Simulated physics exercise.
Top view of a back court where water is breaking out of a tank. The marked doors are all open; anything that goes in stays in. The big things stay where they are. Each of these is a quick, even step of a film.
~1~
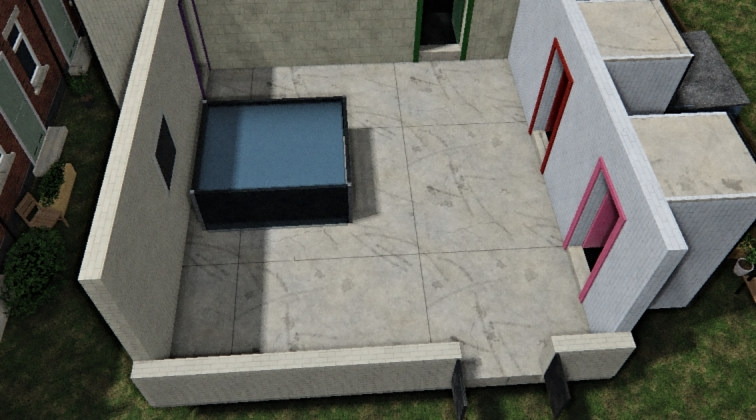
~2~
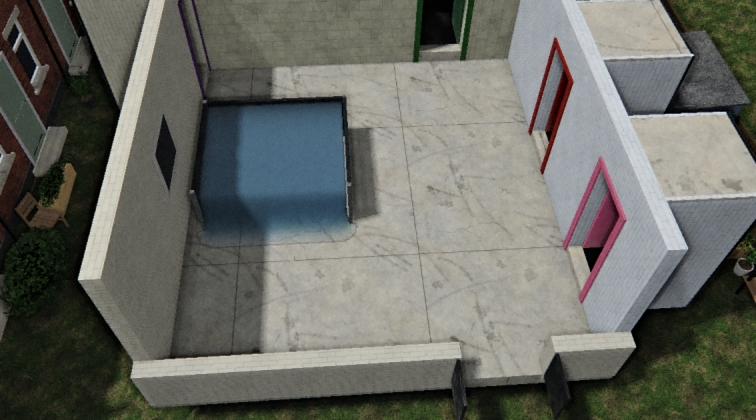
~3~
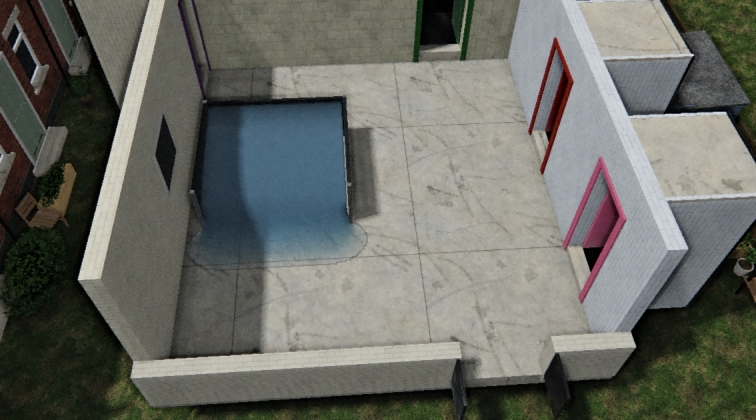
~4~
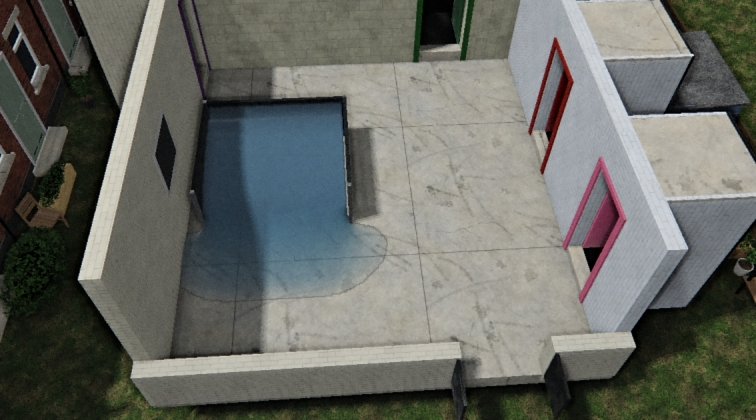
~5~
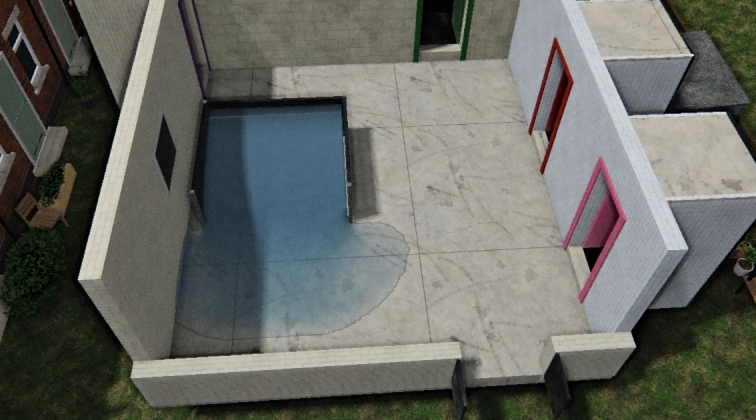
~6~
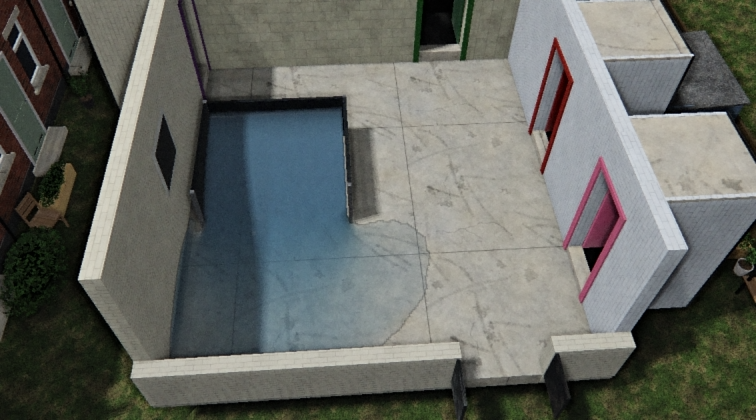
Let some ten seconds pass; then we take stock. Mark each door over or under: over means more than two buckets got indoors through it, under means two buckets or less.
Pink door - over, red door - under, purple door - under, green door - under.
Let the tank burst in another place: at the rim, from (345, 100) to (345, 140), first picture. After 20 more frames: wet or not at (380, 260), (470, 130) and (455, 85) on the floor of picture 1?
The first point is spared, the second soaked, the third soaked.
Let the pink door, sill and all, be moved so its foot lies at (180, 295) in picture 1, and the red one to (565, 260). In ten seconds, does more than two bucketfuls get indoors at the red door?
Then: The red one is over.
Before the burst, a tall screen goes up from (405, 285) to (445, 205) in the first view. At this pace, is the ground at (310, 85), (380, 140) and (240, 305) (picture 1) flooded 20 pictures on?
Results in sequence: Bone-dry / bone-dry / swamped.
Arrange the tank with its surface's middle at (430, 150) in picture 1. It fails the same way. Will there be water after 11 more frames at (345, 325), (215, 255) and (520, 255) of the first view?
One after the other: Reached, untouched, reached.
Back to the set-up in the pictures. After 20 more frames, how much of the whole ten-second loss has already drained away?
I get 20 percent.
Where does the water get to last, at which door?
I'd go with the door marked green.
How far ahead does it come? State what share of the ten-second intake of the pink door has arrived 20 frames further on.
I'd say some 15 per cent.
A moment on, water covers 30 % of the floor; the pink door not reached, the red door not reached, the purple door not reached, the green door not reached.
Next, water covers 35 % of the floor; the pink door not reached, the red door not reached, the purple door not reached, the green door not reached.
Then, water covers 50 % of the floor; the pink door over two buckets in, the red door not reached, the purple door not reached, the green door not reached.
Later, water covers 80 % of the floor; the pink door far over two buckets in, the red door wet at the sill, nothing in, the purple door wet at the sill, nothing in, the green door wet at the sill, nothing in.
In the end, water covers 100 % of the floor; the pink door far over two buckets in, the red door wet at the sill, nothing in, the purple door wet at the sill, nothing in, the green door wet at the sill, nothing in.
